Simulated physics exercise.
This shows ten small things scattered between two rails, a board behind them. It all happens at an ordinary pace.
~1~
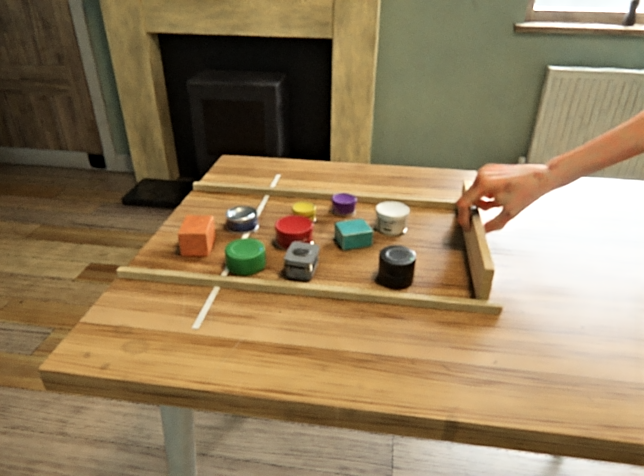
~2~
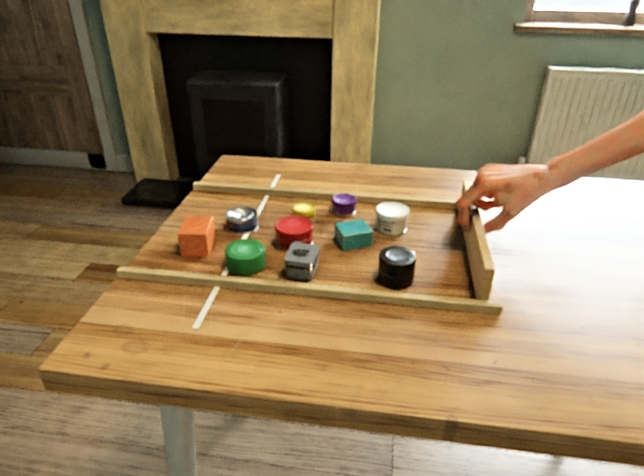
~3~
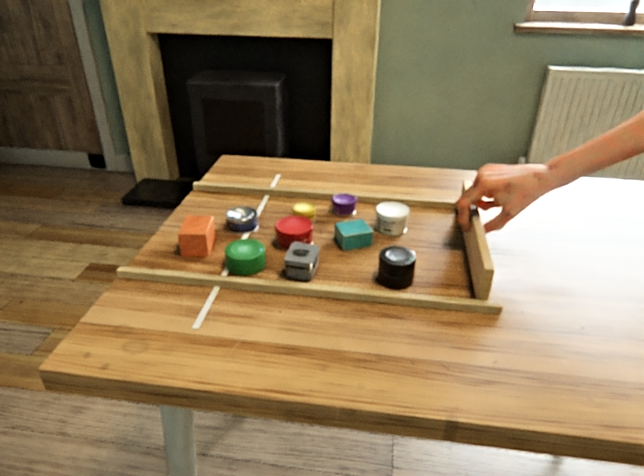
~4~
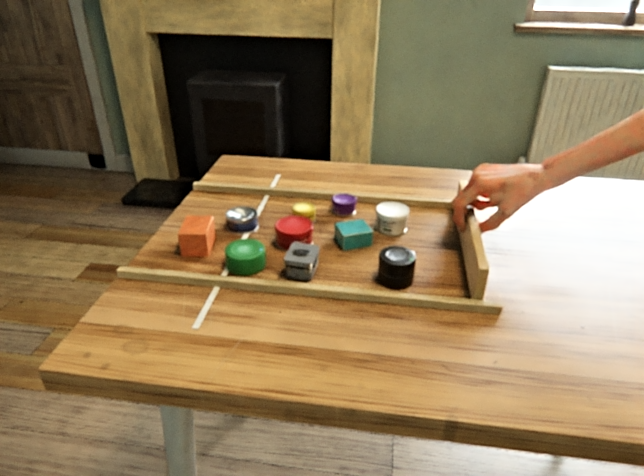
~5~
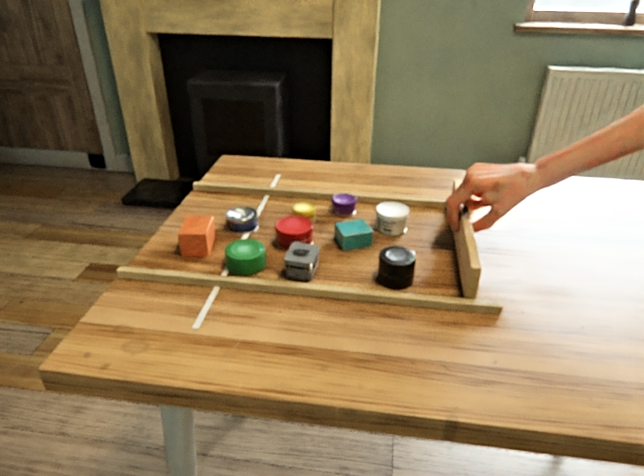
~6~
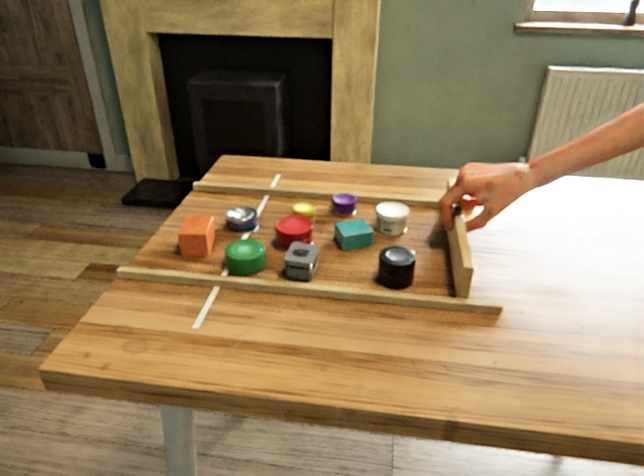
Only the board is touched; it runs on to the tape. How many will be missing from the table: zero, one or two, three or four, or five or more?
Here the number that fall off is zero.
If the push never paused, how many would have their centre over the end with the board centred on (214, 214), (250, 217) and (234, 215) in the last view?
It would be 1, 0 and 0.
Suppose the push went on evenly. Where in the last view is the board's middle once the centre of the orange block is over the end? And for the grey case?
Its middle is around (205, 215) and around (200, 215).
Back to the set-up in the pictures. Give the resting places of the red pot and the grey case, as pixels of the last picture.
The red pot stops around (219, 235); the grey case around (180, 257).
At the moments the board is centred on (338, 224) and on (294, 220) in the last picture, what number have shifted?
At the one place 7, at the other 10.
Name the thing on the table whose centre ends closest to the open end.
That is the green lid.
Soon after, none off yet; orange block at rest near (197, 236); blue pot at rest near (242, 221); green lid at rest near (246, 257).
At rest, the number that fall off is zero.
